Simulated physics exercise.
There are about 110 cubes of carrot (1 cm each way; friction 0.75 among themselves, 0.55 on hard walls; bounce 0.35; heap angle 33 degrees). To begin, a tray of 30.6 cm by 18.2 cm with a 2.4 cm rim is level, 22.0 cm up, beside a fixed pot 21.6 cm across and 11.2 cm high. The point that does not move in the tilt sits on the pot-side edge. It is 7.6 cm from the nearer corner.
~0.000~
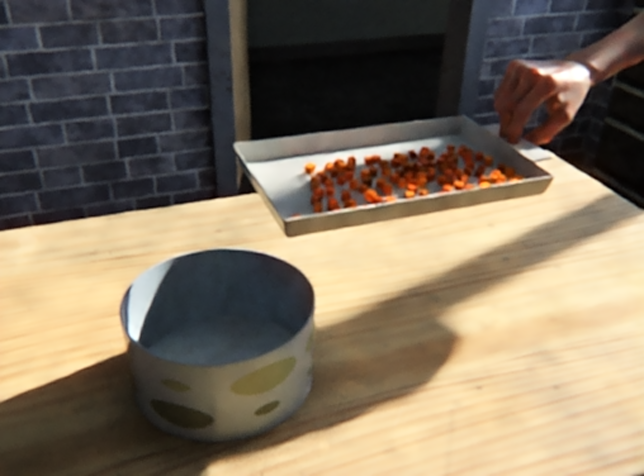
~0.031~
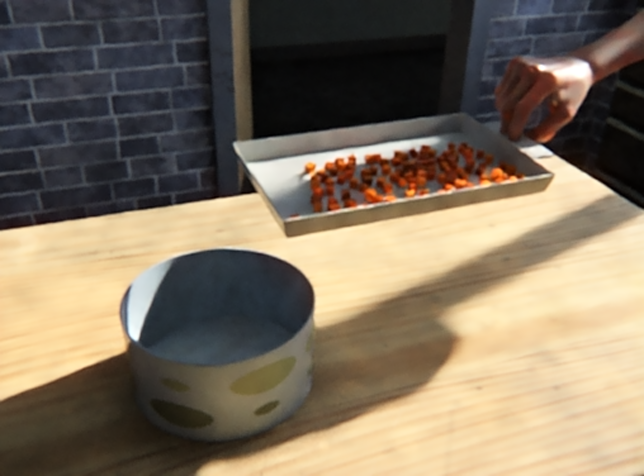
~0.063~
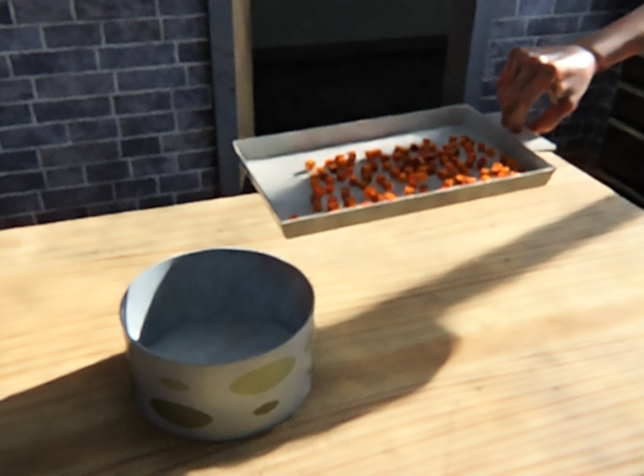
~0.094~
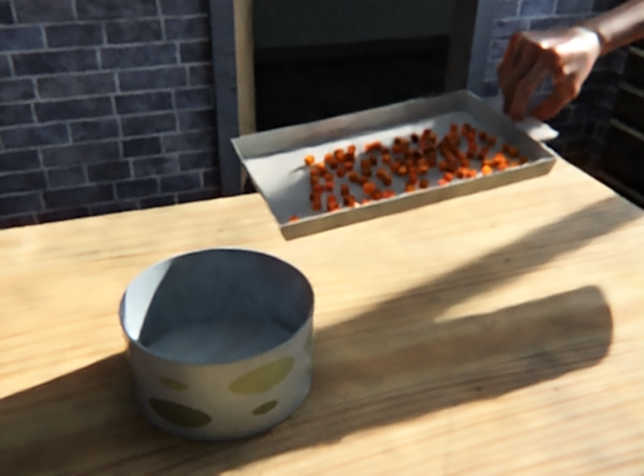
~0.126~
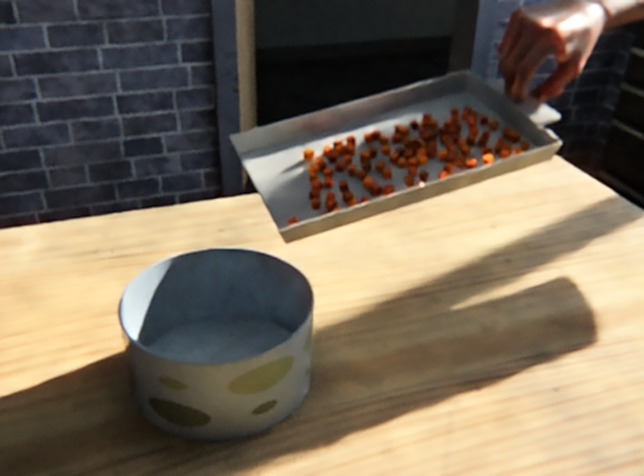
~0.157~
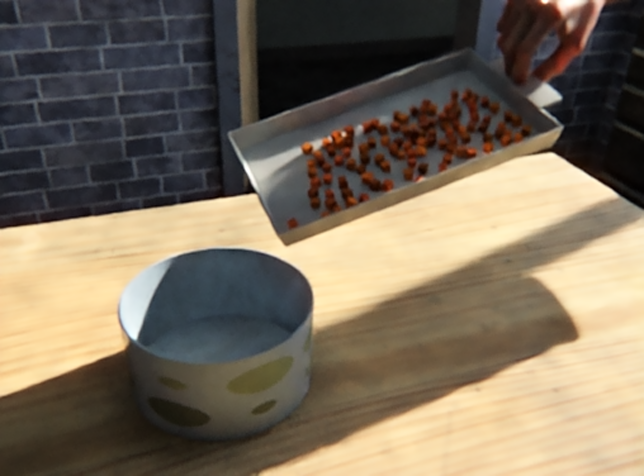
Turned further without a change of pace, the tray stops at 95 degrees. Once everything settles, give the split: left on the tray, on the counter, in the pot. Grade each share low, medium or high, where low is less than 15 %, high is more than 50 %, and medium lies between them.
Shares - tray: Low, counter: Medium, pot: High.
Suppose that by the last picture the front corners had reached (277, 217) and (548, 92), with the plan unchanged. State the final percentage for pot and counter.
In the pot: 85 per cent; on the counter: 15 per cent.
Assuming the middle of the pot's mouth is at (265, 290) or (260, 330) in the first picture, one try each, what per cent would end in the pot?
In order, about 60 and about 95 per cent.
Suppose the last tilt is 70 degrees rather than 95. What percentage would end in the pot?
Near 40 %, then.
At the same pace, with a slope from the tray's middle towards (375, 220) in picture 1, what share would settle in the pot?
Estimate: Some 40 per cent.
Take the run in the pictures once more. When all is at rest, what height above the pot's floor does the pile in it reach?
Some 1.5 cm up.
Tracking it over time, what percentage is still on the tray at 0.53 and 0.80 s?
About 100, 5.
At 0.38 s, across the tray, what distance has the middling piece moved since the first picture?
Displacement on the tray: Roughly 1 cm.
After 0.38 s, tilt 57 degrees; the tray holds 100 %, the pot 0 %.
After 0.53 s, tilt 84 degrees; the tray holds 100 %, the pot 0 %.
After 0.80 s, tilt 95 degrees; the tray holds 5 %, the pot 65 %.
At rest (2.0 s), tray 0 %, counter 30 %, pot 70 %.
